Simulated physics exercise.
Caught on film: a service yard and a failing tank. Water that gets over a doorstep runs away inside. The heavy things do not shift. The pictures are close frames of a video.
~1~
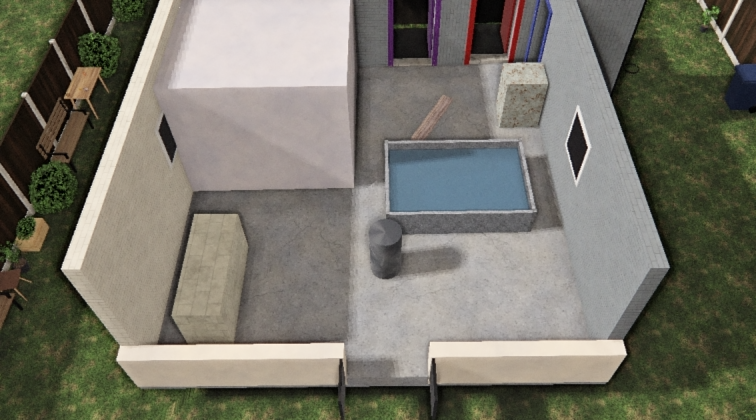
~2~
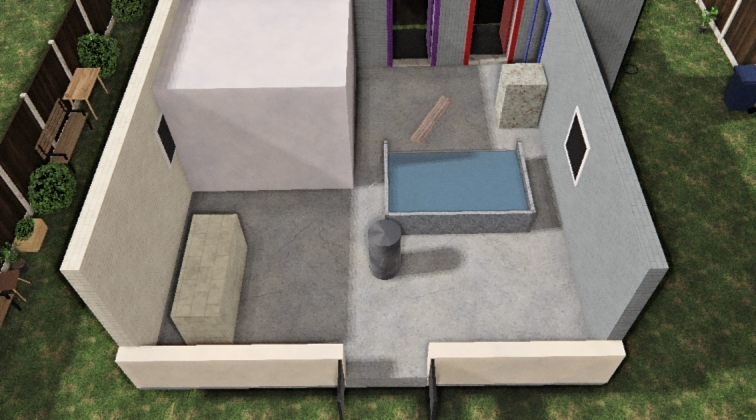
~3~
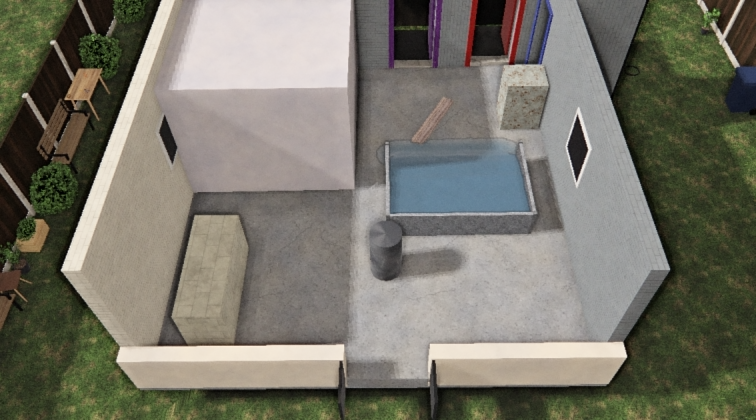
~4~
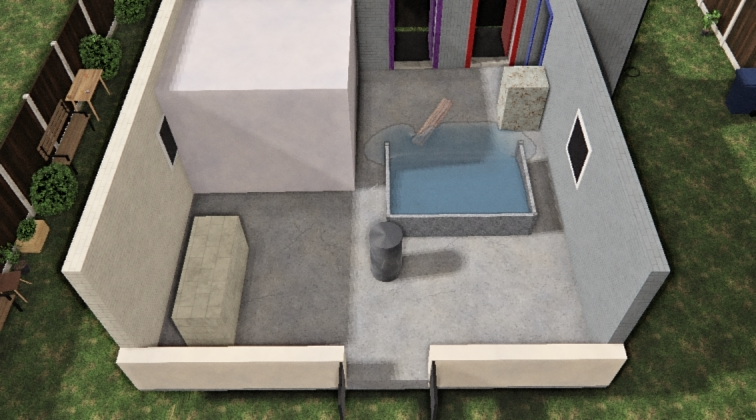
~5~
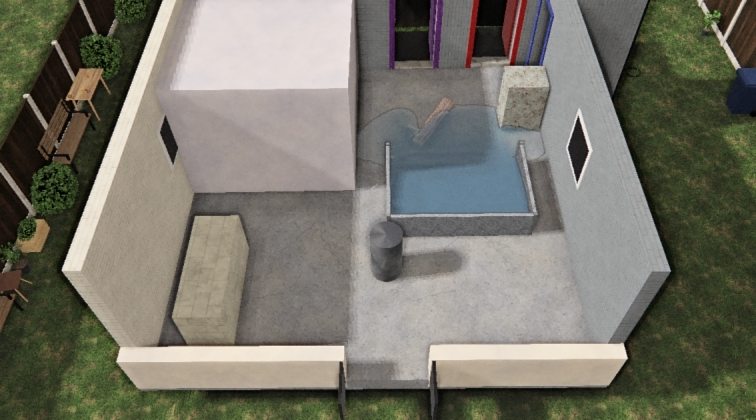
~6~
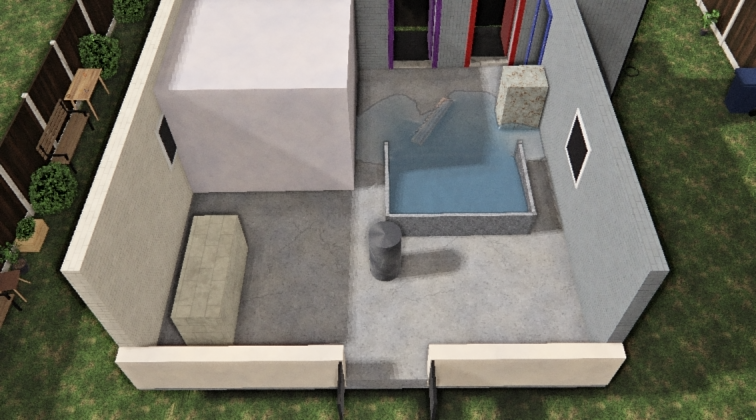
At the start, a rectangular tank of still blue water sits inside a roofless walled yard, near a dark barrel and a plank. The tank's far wall disappears, and water pours out on that side, spreading back and leftward across the grey floor, over the plank and towards the white block.
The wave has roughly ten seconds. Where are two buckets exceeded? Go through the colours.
The purple door lets in a lot; the red door lets in a lot; the blue door lets in a lot.
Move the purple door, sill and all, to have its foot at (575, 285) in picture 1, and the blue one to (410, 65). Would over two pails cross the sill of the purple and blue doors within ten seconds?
In short: The purple door keeps below it, the blue door takes more.
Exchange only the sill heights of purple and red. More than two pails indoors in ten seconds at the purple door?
In short: The purple door goes over.
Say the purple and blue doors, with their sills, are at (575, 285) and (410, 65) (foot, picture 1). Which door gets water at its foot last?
Last comes the purple one.
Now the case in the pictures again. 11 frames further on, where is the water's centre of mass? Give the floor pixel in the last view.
At about (446, 134).
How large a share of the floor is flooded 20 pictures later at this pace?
About 40 per cent.
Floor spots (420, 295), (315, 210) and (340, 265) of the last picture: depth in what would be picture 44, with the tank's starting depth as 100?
About 0, 0 and 2 per cent.
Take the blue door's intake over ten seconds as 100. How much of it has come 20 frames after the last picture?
About 50 per cent.
A moment on, water covers 30 % of the floor; the purple door wet at the sill, nothing in, the red door under two buckets in, the blue door not reached.
Next, water covers 35 % of the floor; the purple door over two buckets in, the red door over two buckets in, the blue door wet at the sill, nothing in.
Then, water covers 40 % of the floor; the purple door far over two buckets in, the red door far over two buckets in, the blue door over two buckets in.
Later, water covers 50 % of the floor; the purple door far over two buckets in, the red door far over two buckets in, the blue door over two buckets in.
In the end, water covers 75 % of the floor; the purple door far over two buckets in, the red door far over two buckets in, the blue door over two buckets in.
